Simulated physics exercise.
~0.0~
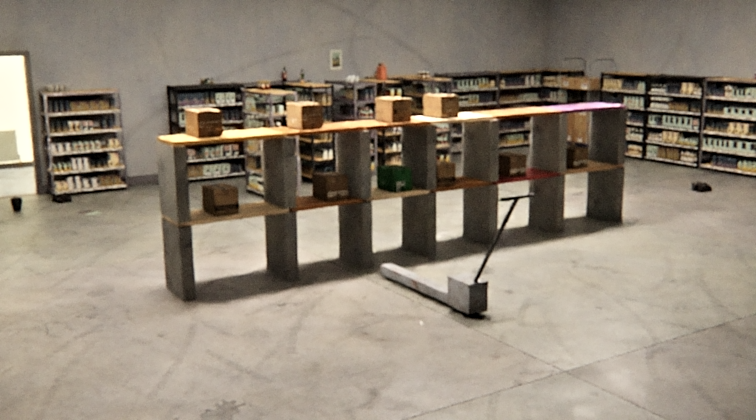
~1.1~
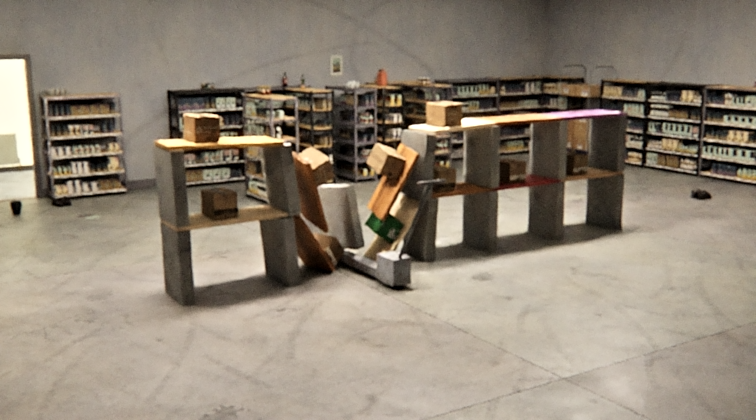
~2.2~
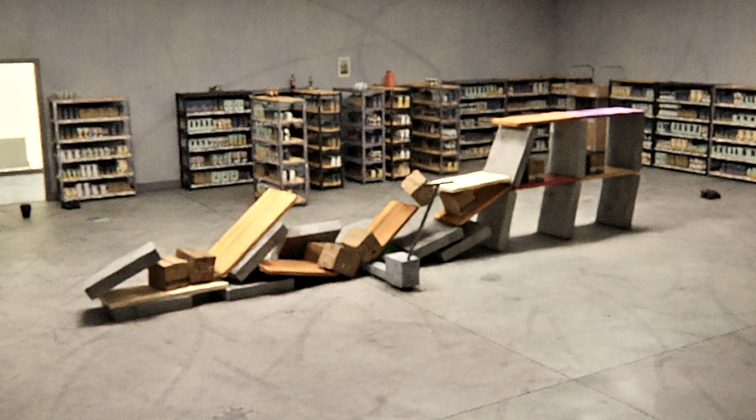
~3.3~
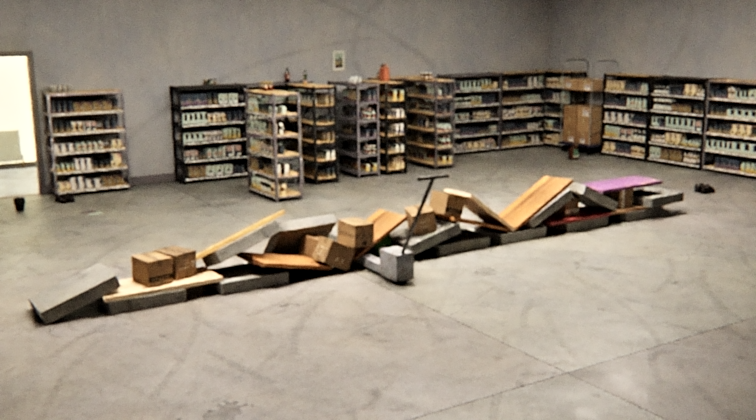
In a grey concrete room lined with stocked shelves, seen from slightly above by a gently swaying camera, a long two-tier rack of boards rests on upright grey blocks. Brown cartons sit along it, with a green one near the middle of the lower tier, a red board right of centre and a purple board at the top right. A low jack with a tall handle pushes in at the foot of a middle upright. The middle spans collapse, tipping the green carton down, then the left end falls. The right side leans and topples too, leaving the whole row flattened, purple and red boards included, around the stopped jack.
